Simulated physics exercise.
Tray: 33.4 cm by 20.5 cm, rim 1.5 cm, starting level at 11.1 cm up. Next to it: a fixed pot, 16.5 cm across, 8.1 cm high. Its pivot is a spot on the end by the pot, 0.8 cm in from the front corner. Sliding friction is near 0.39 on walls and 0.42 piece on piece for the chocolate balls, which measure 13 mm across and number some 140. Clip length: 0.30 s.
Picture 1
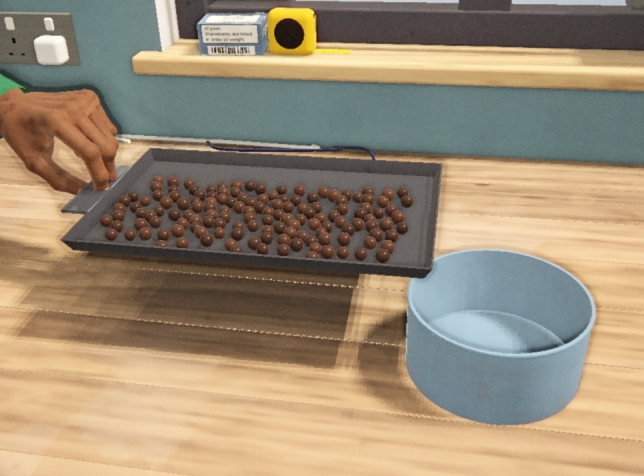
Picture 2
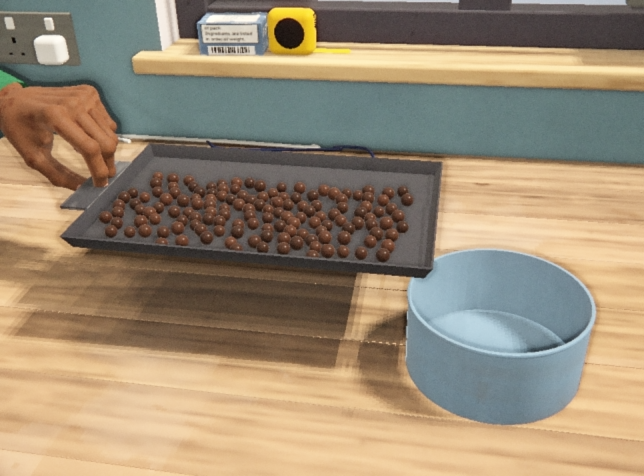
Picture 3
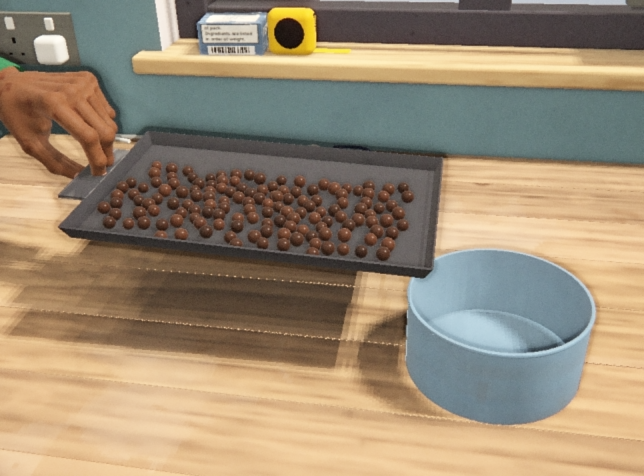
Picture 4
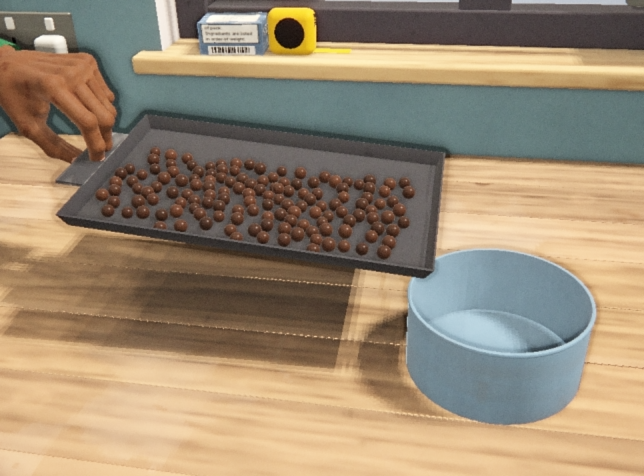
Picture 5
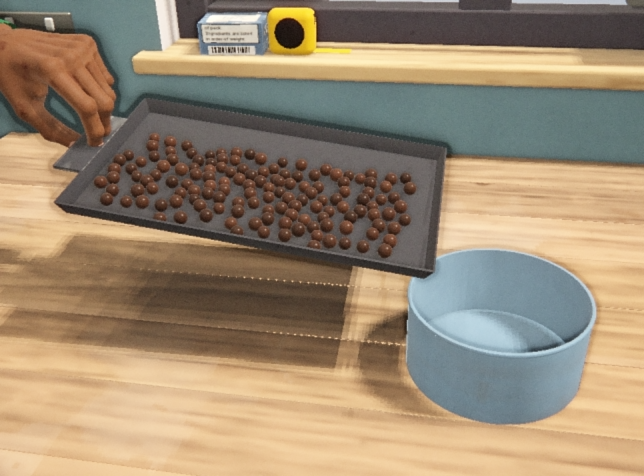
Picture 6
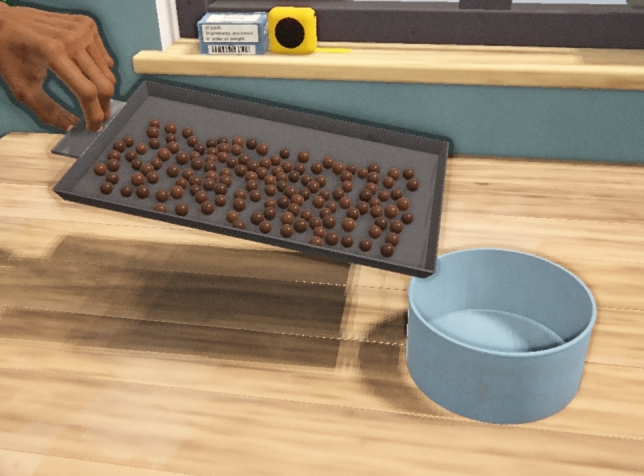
A hand lifted the left end of a dark tray of small brown balls, slowly tilting it down toward a round blue pot on the right, while the balls stayed spread across it.
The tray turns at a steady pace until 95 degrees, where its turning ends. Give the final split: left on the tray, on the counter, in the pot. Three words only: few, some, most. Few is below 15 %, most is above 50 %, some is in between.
Tray - few, counter - some, pot - most.
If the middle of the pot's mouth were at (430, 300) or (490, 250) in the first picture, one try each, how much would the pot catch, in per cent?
I'd say some 95 per cent for the first and some 10 per cent for the second.
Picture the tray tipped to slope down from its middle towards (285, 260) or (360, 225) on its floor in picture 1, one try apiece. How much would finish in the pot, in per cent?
The share comes to roughly 15 in a hundred, then roughly 80 in a hundred.
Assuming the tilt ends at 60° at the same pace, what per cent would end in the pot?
65 per cent.
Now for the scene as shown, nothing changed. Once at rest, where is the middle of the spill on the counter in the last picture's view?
The spill is centred close to (423, 464).
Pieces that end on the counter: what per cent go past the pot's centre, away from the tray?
It comes to near 30 percent.
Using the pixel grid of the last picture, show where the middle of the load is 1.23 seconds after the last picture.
Estimated centre of load: Around (466, 378).
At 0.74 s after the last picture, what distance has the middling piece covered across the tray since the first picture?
About 8 cm.
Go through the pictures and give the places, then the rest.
The first frame shows tray tilt 0 degrees, front corners at (70, 236) and (424, 264); middle of the pieces at (268, 213); pot at (499, 296).
The second frame shows tray tilt 1 degrees, front corners at (70, 233) and (425, 264); middle of the pieces at (268, 210).
The third frame shows tray tilt 3 degrees, front corners at (68, 224) and (425, 264), lowest corner right front; middle of the pieces at (268, 204).
The fourth frame shows tray tilt 6 degrees, front corners at (66, 211) and (426, 265), lowest corner right front; middle of the pieces at (268, 196).
The fifth frame shows tray tilt 9 degrees, front corners at (64, 199) and (427, 265), lowest corner right front; middle of the pieces at (269, 188).
The sixth frame shows tray tilt 13 degrees, front corners at (63, 187) and (428, 266), lowest corner right front; middle of the pieces at (270, 181); pot at (500, 295).
Then, 0.74 s after the last picture, tilt 51 degrees; the tray holds 100 %, the pot 0 %.
Then, 1.23 s after the last picture, tilt 77 degrees; the tray holds 10 %, the pot 55 %.
Then, 1.79 s after the last picture, tilt 95 degrees; the tray holds 0 %, the pot 70 %.
In the end, tray 0 %, counter 30 %, pot 70 %.
